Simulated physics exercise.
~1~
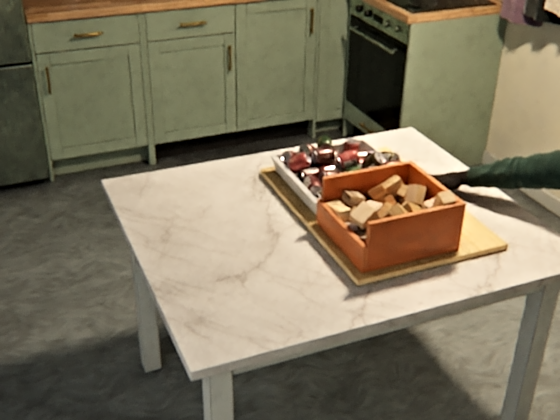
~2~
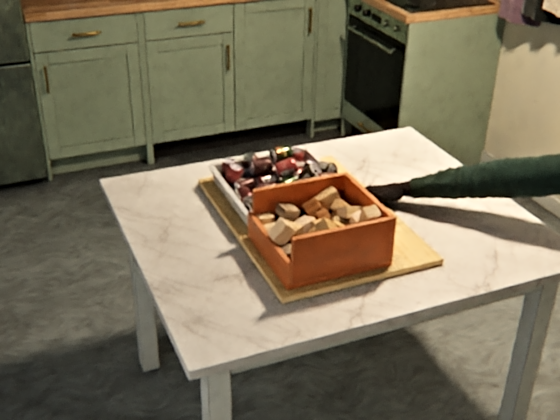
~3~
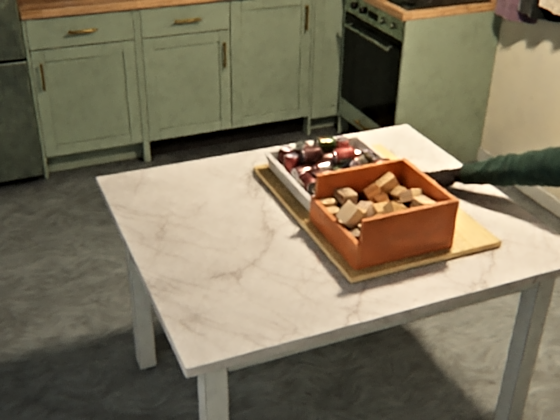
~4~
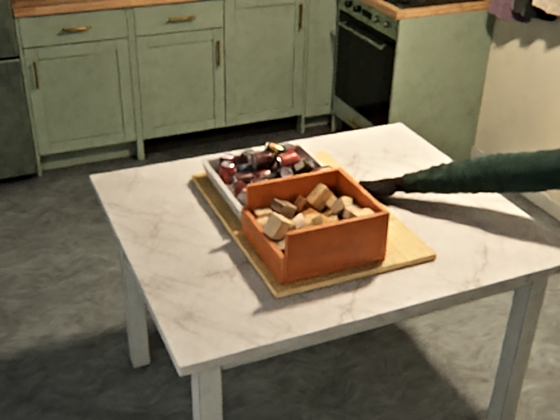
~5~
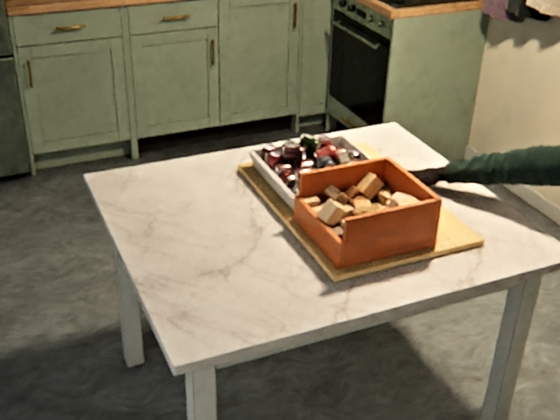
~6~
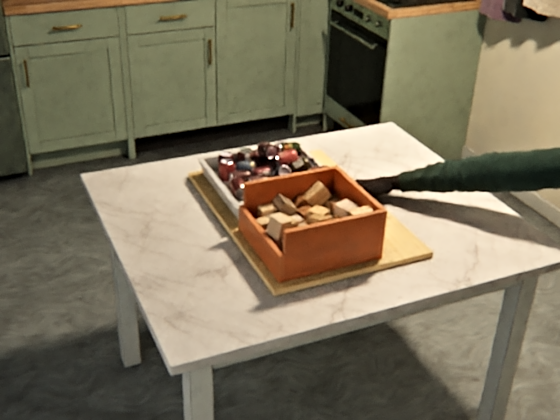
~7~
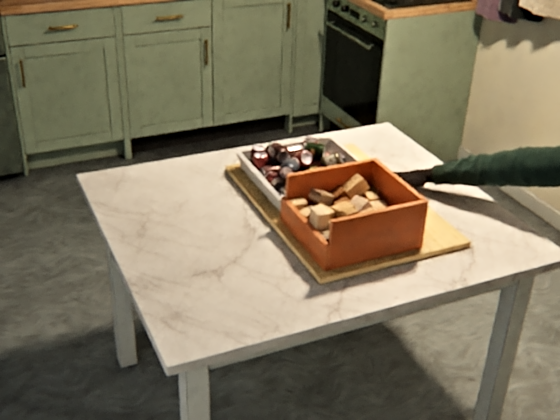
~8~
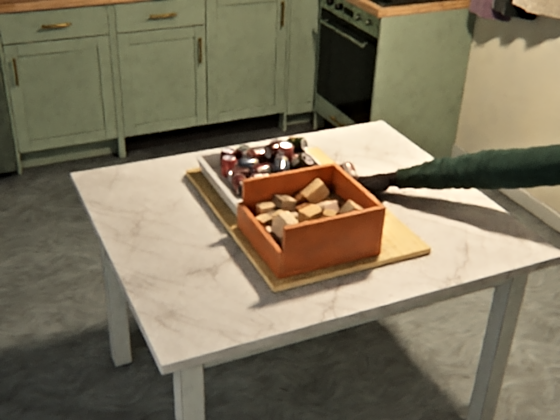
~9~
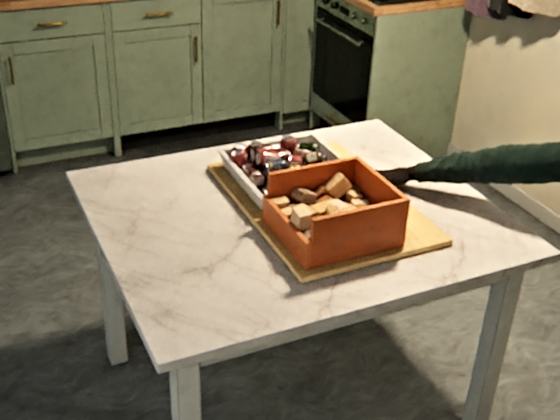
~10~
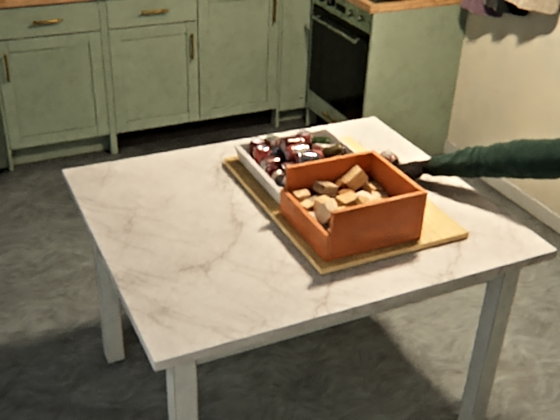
In a kitchen with pale green cabinets, an orange tote of wooden blocks and a white tote of mini cans sit on a board atop a marble-patterned table. A dark-gloved hand on a green-sleeved arm reaches in from the right and slides the board left. It then moves the load right and left again, over and over, while the blocks and cans shift inside their totes. The later swings look shorter, and the view drifts slightly right. Finally the board moves back to the right, with the blocks still in the orange tote and most cans still in the white one.
